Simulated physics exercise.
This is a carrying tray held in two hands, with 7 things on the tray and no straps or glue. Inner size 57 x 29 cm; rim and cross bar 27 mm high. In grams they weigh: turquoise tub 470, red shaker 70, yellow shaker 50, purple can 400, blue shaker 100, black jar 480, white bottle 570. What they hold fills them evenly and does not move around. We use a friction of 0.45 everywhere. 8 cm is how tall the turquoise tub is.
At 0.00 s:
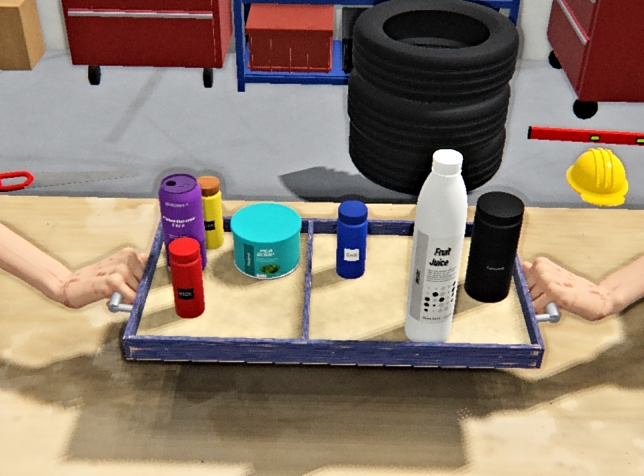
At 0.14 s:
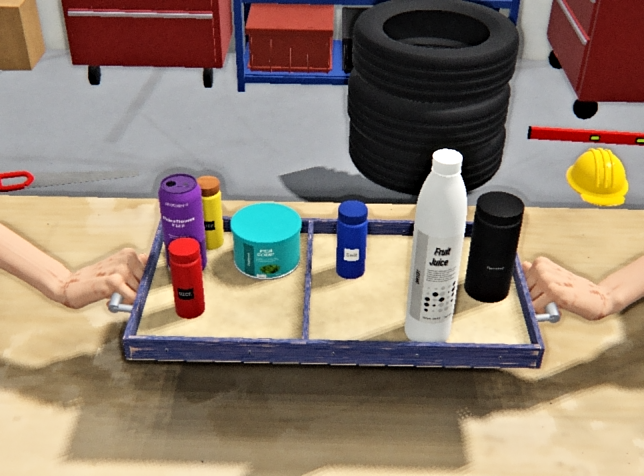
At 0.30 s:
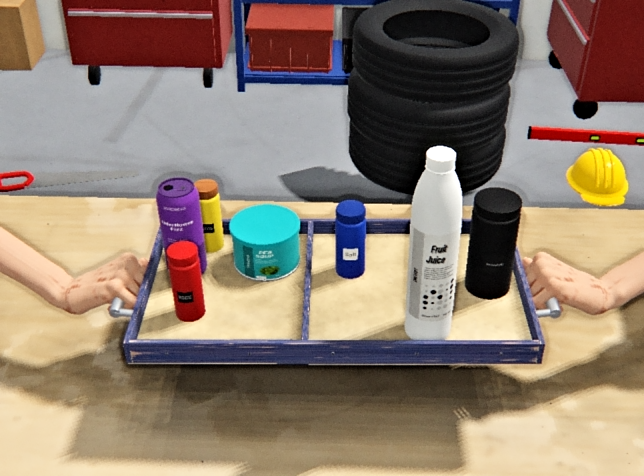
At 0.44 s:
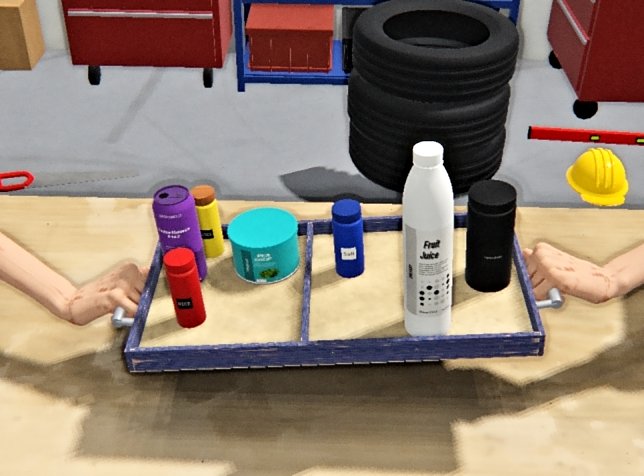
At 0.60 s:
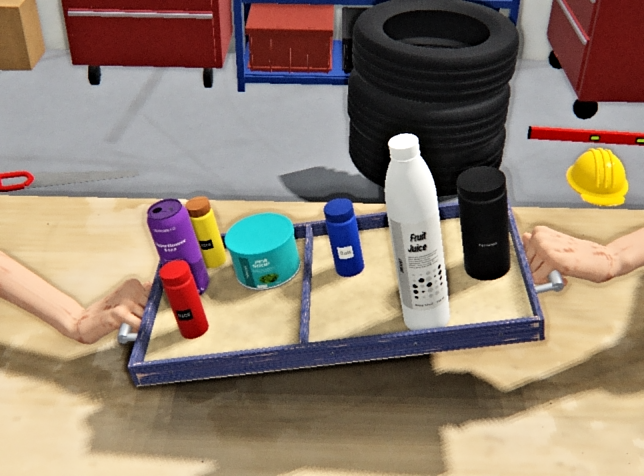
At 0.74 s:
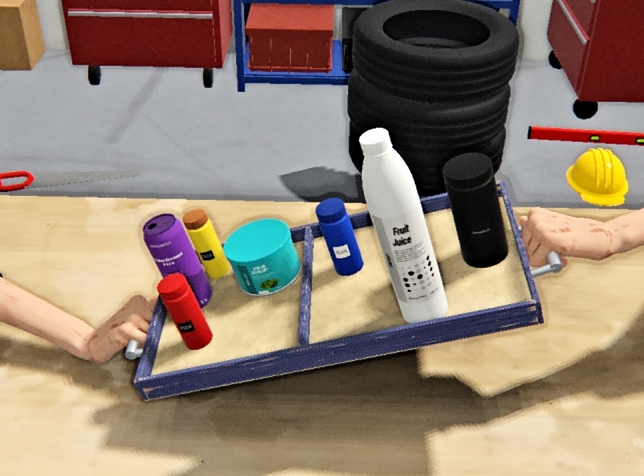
Two hands grip the handles of a blue-rimmed wooden tray above a pale table, seen from slightly above by a still camera, with stacked tyres and red cabinets behind. A purple can, yellow and red shakers and a turquoise tub stand left of the crossbar, a blue shaker, white bottle and black jar right. The tray starts level, then the hands tilt it steadily left edge down, the containers leaning with it.
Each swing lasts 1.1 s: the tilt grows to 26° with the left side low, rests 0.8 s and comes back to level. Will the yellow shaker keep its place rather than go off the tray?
No, it goes off the tray.
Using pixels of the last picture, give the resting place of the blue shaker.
(189, 281).
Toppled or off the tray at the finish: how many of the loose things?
6.
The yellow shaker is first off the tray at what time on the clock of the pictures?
At about 1.2 s.
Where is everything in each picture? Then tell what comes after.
Tray level; yellow shaker (209, 213); turquoise tub (267, 241), in the first picture.
Tray level; purple can (183, 227); blue shaker (352, 240), in the second picture.
Tray tilted 2°, left edge down; black jar (492, 244); white bottle (434, 248), in the third picture.
Tray tilted 5°, left edge down; turquoise tub (265, 246); red shaker (185, 289), in the fourth picture.
Tray tilted 11°, left edge down; purple can (179, 251); blue shaker (344, 238), in the fifth picture.
Tray tilted 17°, left edge down; yellow shaker (206, 244); black jar (477, 211), in the sixth picture.
By 1.24 s, tray tilted 26°, left edge down; red shaker, yellow shaker and purple can now off the tray; white bottle on its side; blue shaker rocked 43° off its seat.
By 1.54 s, tray tilted 26°, left edge down; blue shaker on its side; black jar on its side; white bottle on its side.
By 2.54 s, tray tilted 13°, left edge down; blue shaker on its side; black jar on its side; white bottle on its side.
When it is over (3.6 s), off the tray, red shaker, yellow shaker and purple can; lying over on the tray, blue shaker, black jar and white bottle; not toppled but over 5 cm from the start, turquoise tub. In the last view, yellow shaker near (129, 265).
